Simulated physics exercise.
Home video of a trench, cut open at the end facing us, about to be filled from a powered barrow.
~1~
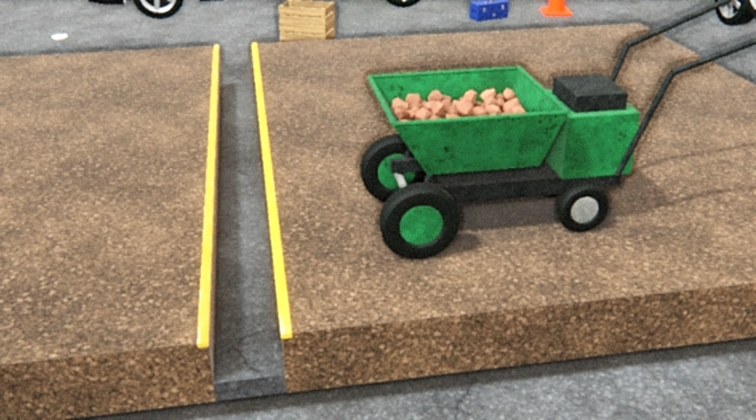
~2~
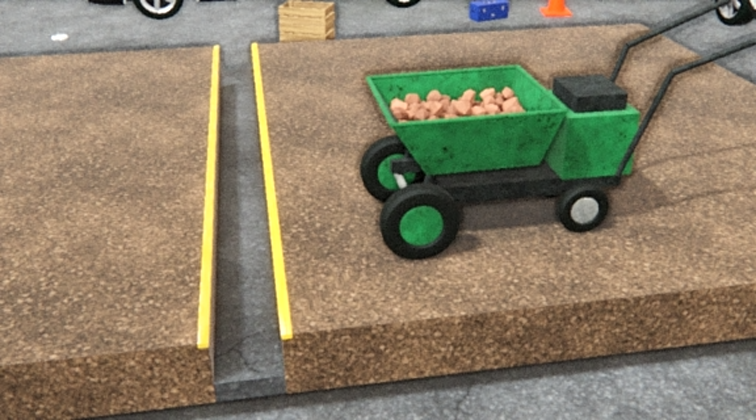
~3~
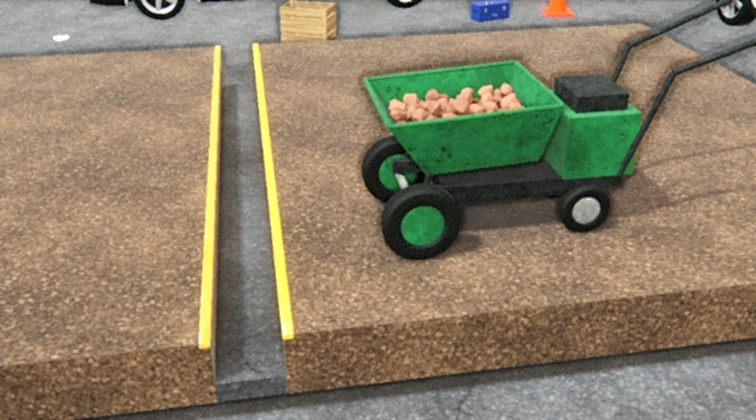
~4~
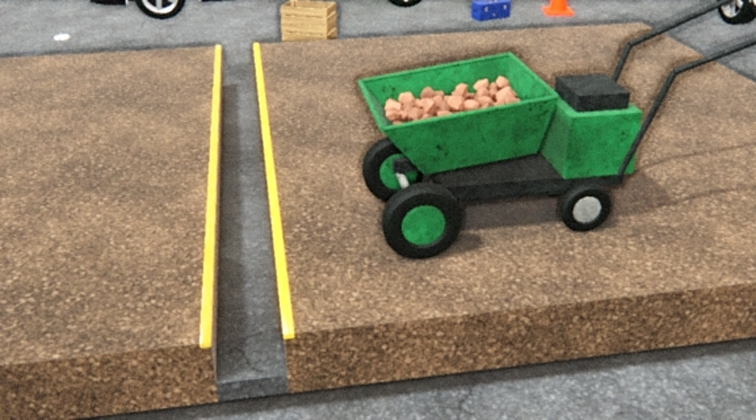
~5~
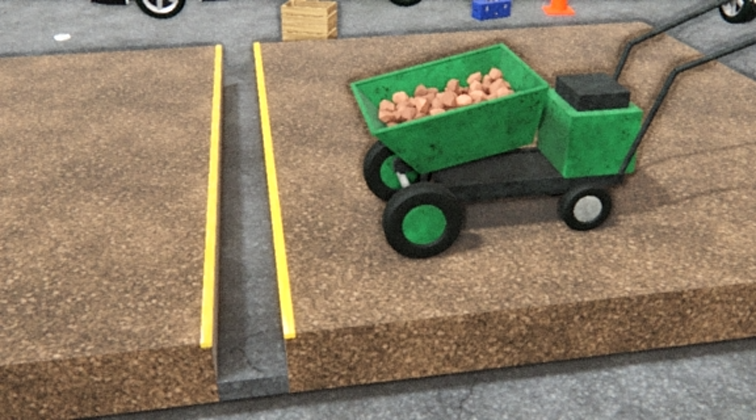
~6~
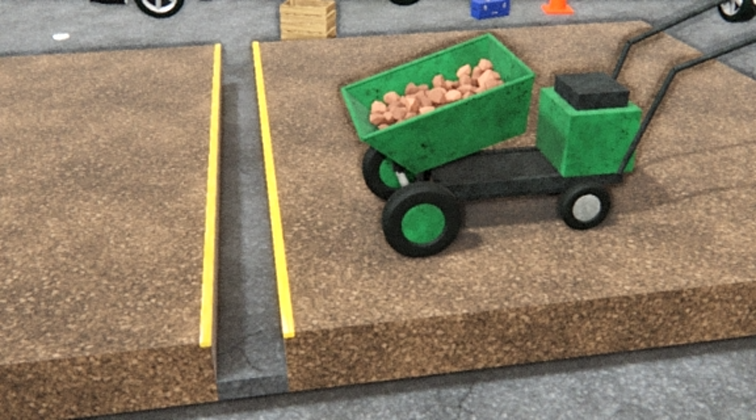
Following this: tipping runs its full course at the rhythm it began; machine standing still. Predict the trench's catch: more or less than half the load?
The share in the trench is above half.
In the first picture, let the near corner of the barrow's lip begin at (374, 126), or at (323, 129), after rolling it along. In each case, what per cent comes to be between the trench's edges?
About 90 per cent, then about 70 per cent.
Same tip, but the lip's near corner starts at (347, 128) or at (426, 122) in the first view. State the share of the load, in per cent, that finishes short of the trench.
Position 1: Near 0 %; position 2: Near 50 %.
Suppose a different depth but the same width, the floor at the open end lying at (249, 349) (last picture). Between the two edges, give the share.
I'd guess about 60 %.
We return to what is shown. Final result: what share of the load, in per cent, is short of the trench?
Result: Some 20 % of the load.
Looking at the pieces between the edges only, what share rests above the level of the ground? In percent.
Near 0 %.
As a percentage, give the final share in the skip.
My estimate is about 5 per cent.
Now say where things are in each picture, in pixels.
The first frame shows lip of the skip near (394, 124), level; top of the load near (457, 108), lumps of rubble; first edge of the trench near (282, 296); far edge near (204, 304), the trench over half as wide as the skip, and about half as deep as wide.
The second frame shows lip of the skip near (392, 126), level; top of the load near (456, 108).
The third frame shows lip of the skip near (389, 127), tipped barely; top of the load near (475, 110).
The fourth frame shows lip of the skip near (383, 130), tipped a little; top of the load near (471, 106).
The fifth frame shows lip of the skip near (374, 134), tipped a little; top of the load near (478, 96).
The sixth frame shows lip of the skip near (363, 139), tipped clearly; top of the load near (483, 91); first edge of the trench near (285, 295); far edge near (207, 303).
Shortly afterwards, skip tipped steeply; the whole lot in the skip.
Next, skip tipped right over; the bulk in the skip; a little short of the trench; a little in or heaped over the trench; only a few falling.
Some moments later, skip tipped right over; a little in the skip; near a quarter short of the trench; near two thirds in or heaped over the trench.
In the end, skip tipped right over; a little in the skip; near a quarter short of the trench; the bulk in or heaped over the trench; none at all beyond it.
